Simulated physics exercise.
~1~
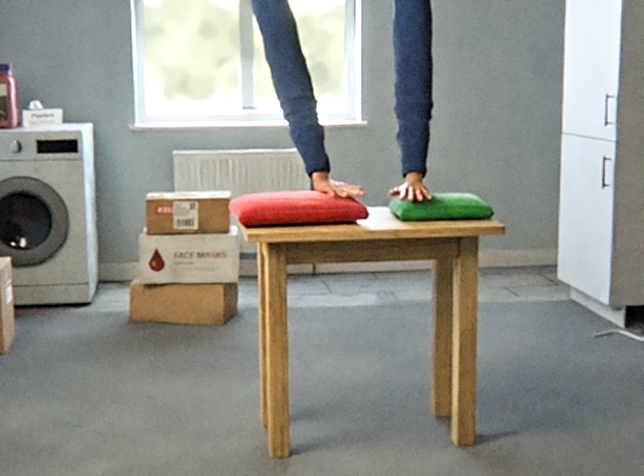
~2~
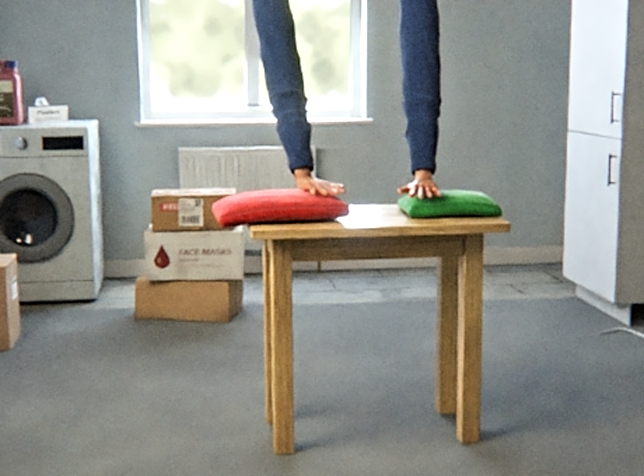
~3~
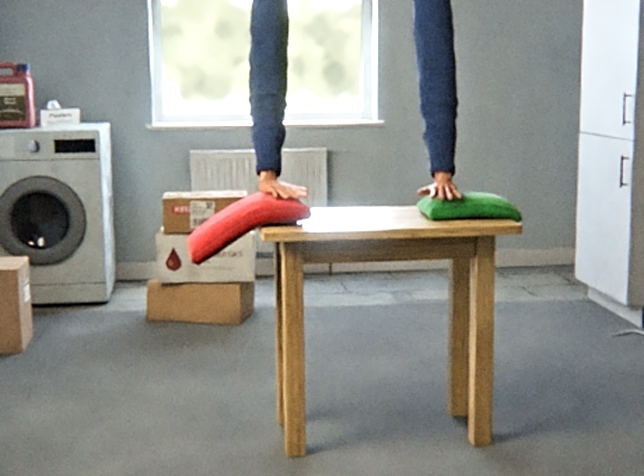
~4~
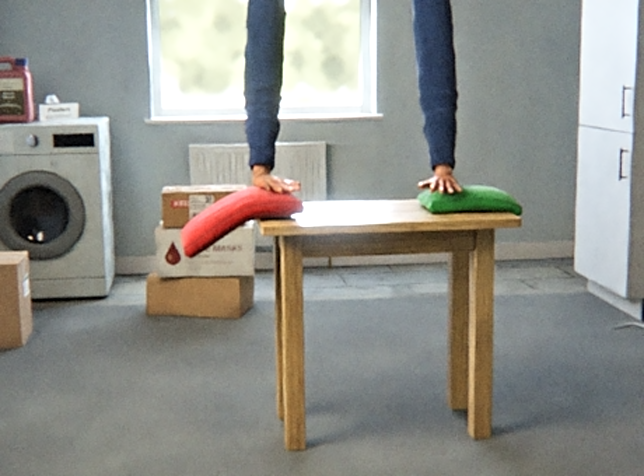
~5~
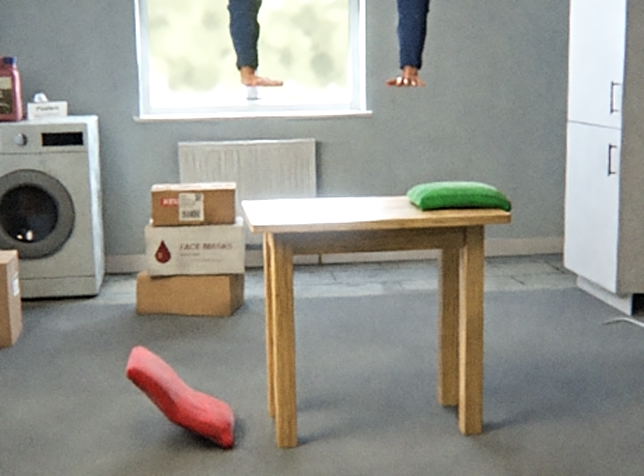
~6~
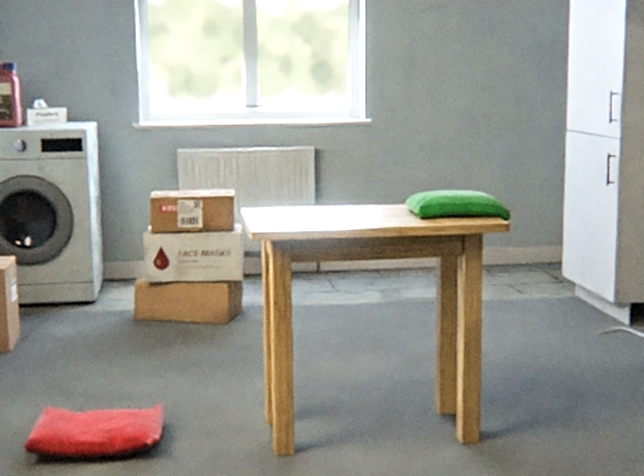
At the start, two hands press on a red pillow and a green sack resting on a wooden bench in a room with a washing machine and stacked boxes. The hands slide them apart, the red pillow to the left and the green sack slightly to the right. Soon the red pillow sticks out past the left end and droops downward under the hand. The hands then lift away, and the red pillow drops toward the floor. It ends up lying flat on the floor to the left, while the green sack remains still on top of the bench.
